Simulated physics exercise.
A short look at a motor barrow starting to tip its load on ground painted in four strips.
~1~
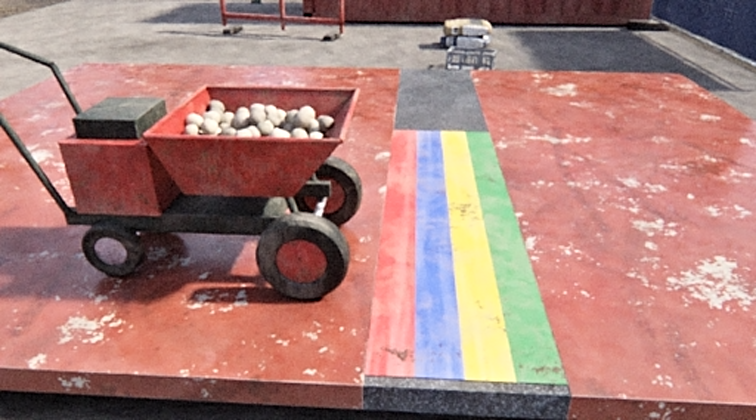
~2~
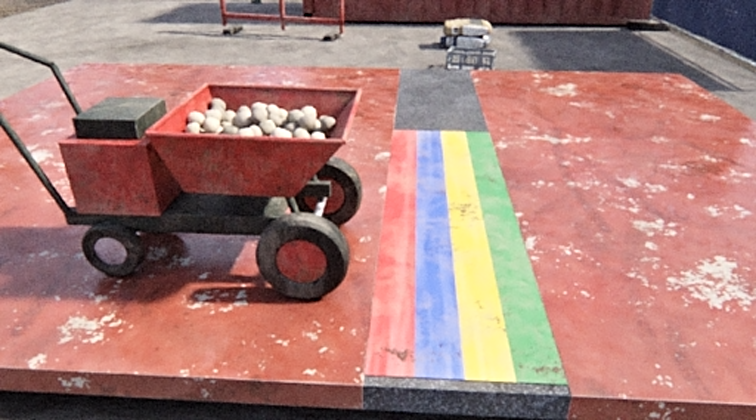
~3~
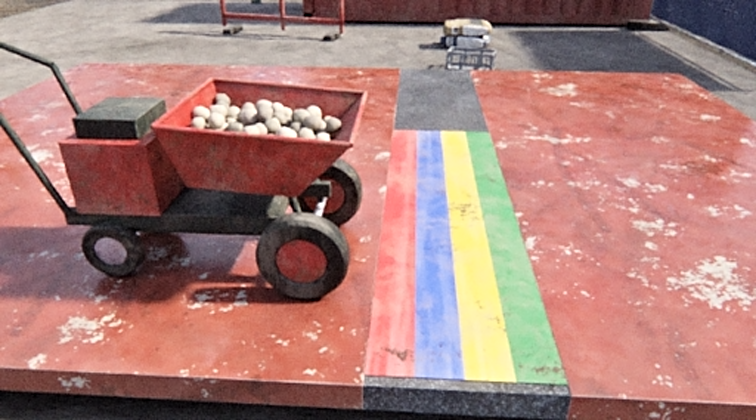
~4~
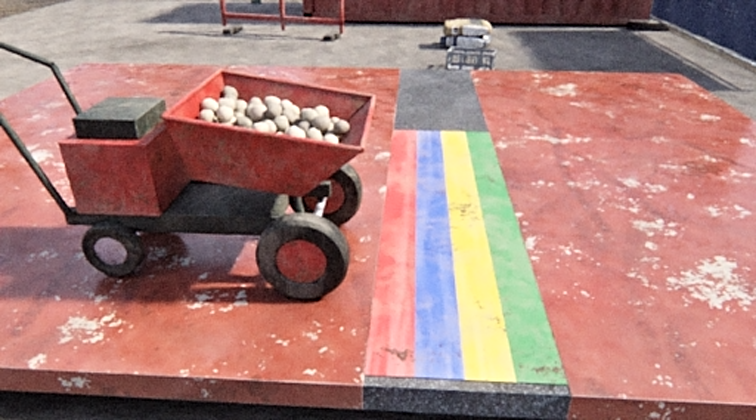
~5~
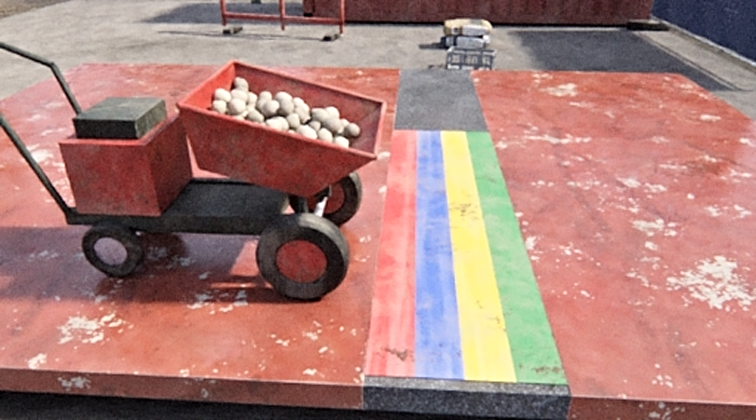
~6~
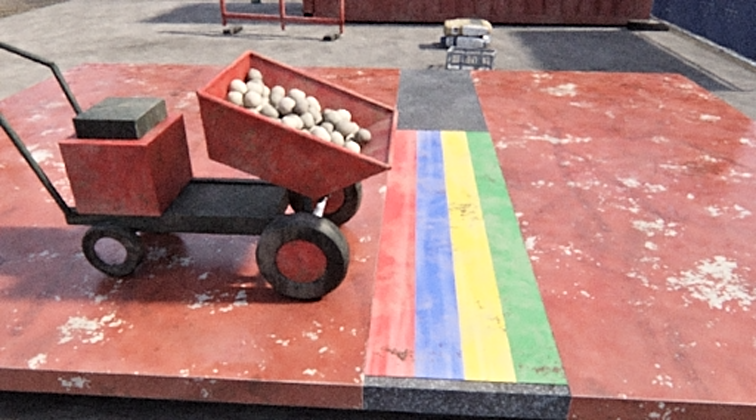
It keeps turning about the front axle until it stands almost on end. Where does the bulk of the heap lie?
The heap favours the yellow strip.
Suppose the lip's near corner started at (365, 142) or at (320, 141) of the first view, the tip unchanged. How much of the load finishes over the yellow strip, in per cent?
Roughly 30 per cent, and 30 per cent.
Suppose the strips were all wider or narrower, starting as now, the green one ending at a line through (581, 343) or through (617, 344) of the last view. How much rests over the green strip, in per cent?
Roughly 20 per cent, and 10 per cent.
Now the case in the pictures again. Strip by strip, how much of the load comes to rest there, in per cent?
About: Red strip 0, blue strip 15, yellow strip 35, green strip 25 per cent.
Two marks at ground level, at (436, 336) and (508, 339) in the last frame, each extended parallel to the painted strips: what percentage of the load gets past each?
About 80 and 30 per cent.
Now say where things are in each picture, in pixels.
In the first picture, lip of the skip (340, 142), level; top of the load (256, 119), river pebbles; red strip (392, 329); blue strip (438, 331); yellow strip (483, 333); green strip (530, 335).
In the second picture, lip of the skip (343, 143), tipped barely; top of the load (258, 118).
In the third picture, lip of the skip (350, 145), tipped barely; top of the load (250, 117).
In the fourth picture, lip of the skip (361, 150), tipped a little; top of the load (244, 125).
In the fifth picture, lip of the skip (374, 158), tipped a little; top of the load (239, 116).
In the sixth picture, lip of the skip (389, 168), tipped clearly; top of the load (253, 108); red strip (392, 329); blue strip (438, 331); yellow strip (483, 333); green strip (530, 335).
Just after the last frame, skip tipped steeply; every one in the skip.
A moment on, skip tipped right over; the larger part in the skip; about a tenth over the blue strip; roughly a quarter over the yellow strip; just a few over the green strip.
Further on, skip tipped right over; roughly a quarter in the skip; roughly a quarter over the blue strip; roughly a third over the yellow strip; roughly a quarter over the green strip; about a tenth off the paint.
When it is over, skip tipped right over; roughly a quarter in the skip; not one over the red strip; about a tenth over the blue strip; roughly a third over the yellow strip; roughly a quarter over the green strip; about a tenth off the paint.
